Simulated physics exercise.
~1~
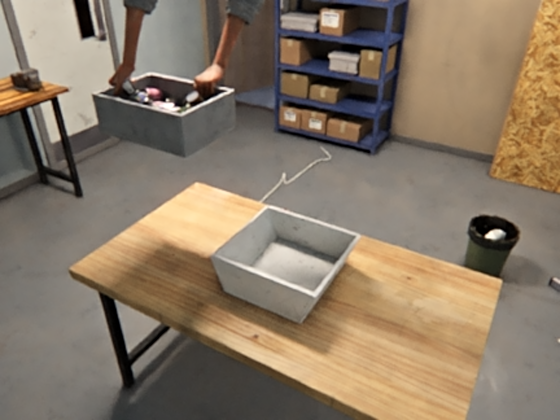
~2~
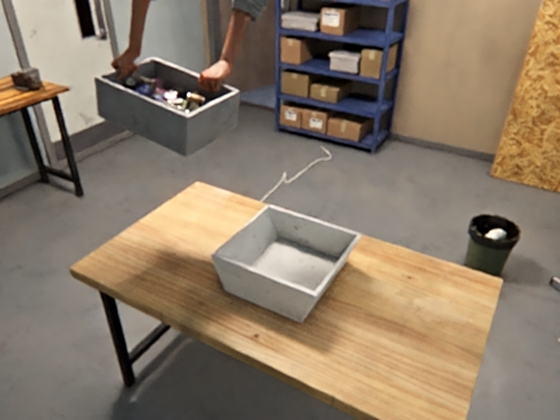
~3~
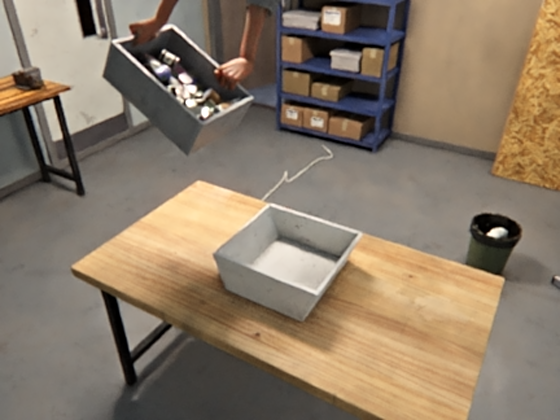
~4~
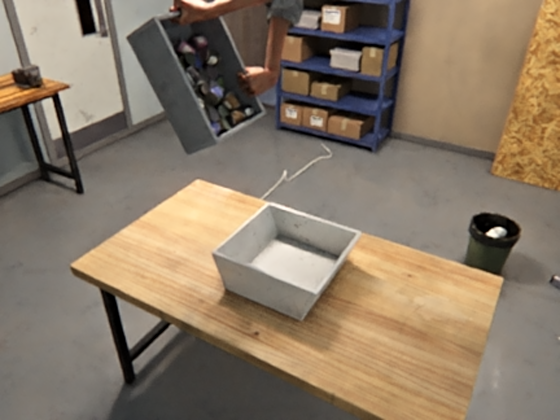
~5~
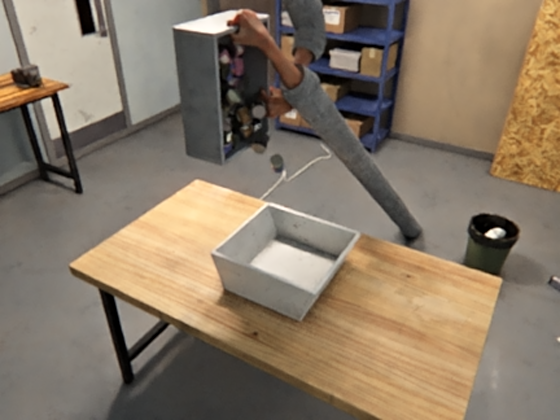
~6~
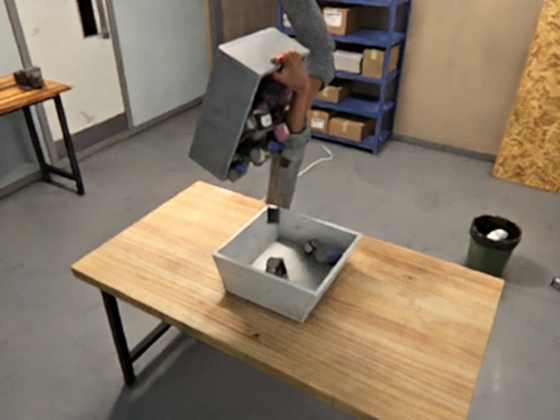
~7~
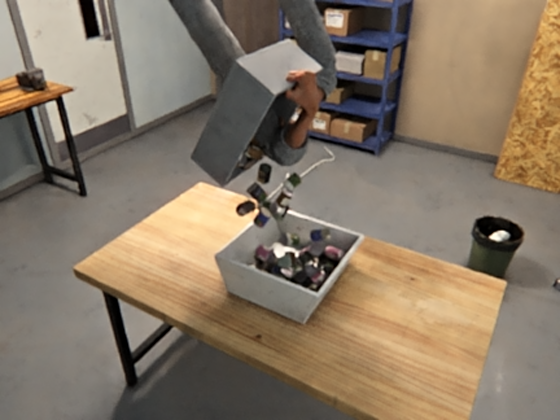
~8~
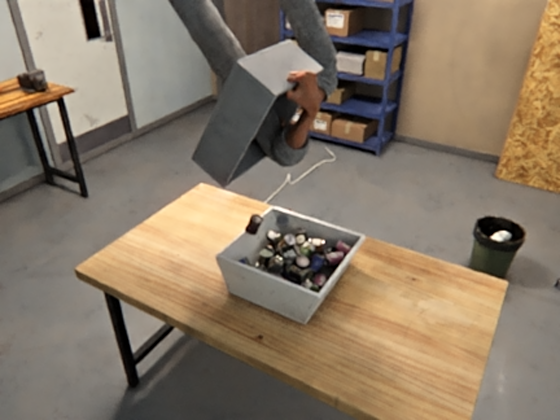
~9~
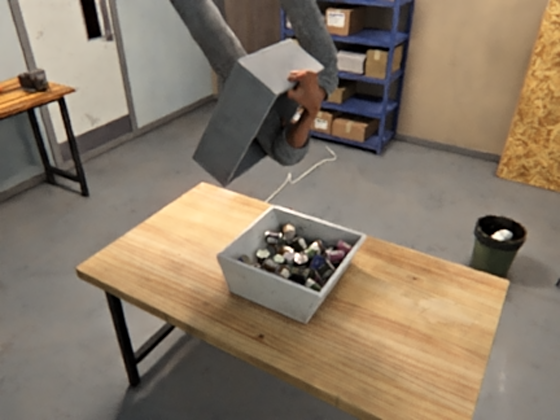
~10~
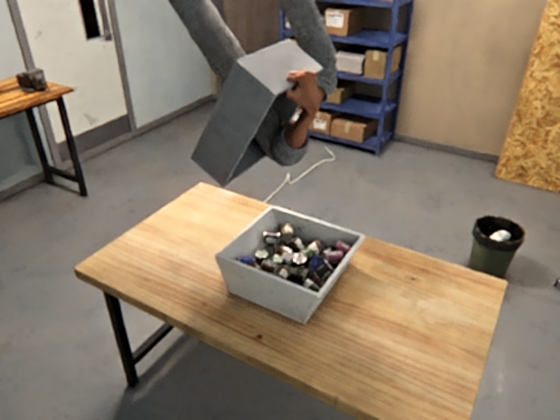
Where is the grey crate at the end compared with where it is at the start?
At the end the grey crate is farther to the right, held just above and behind the white carton, whereas at the start it is over on the left beyond the table. Its height in the view is about the same.
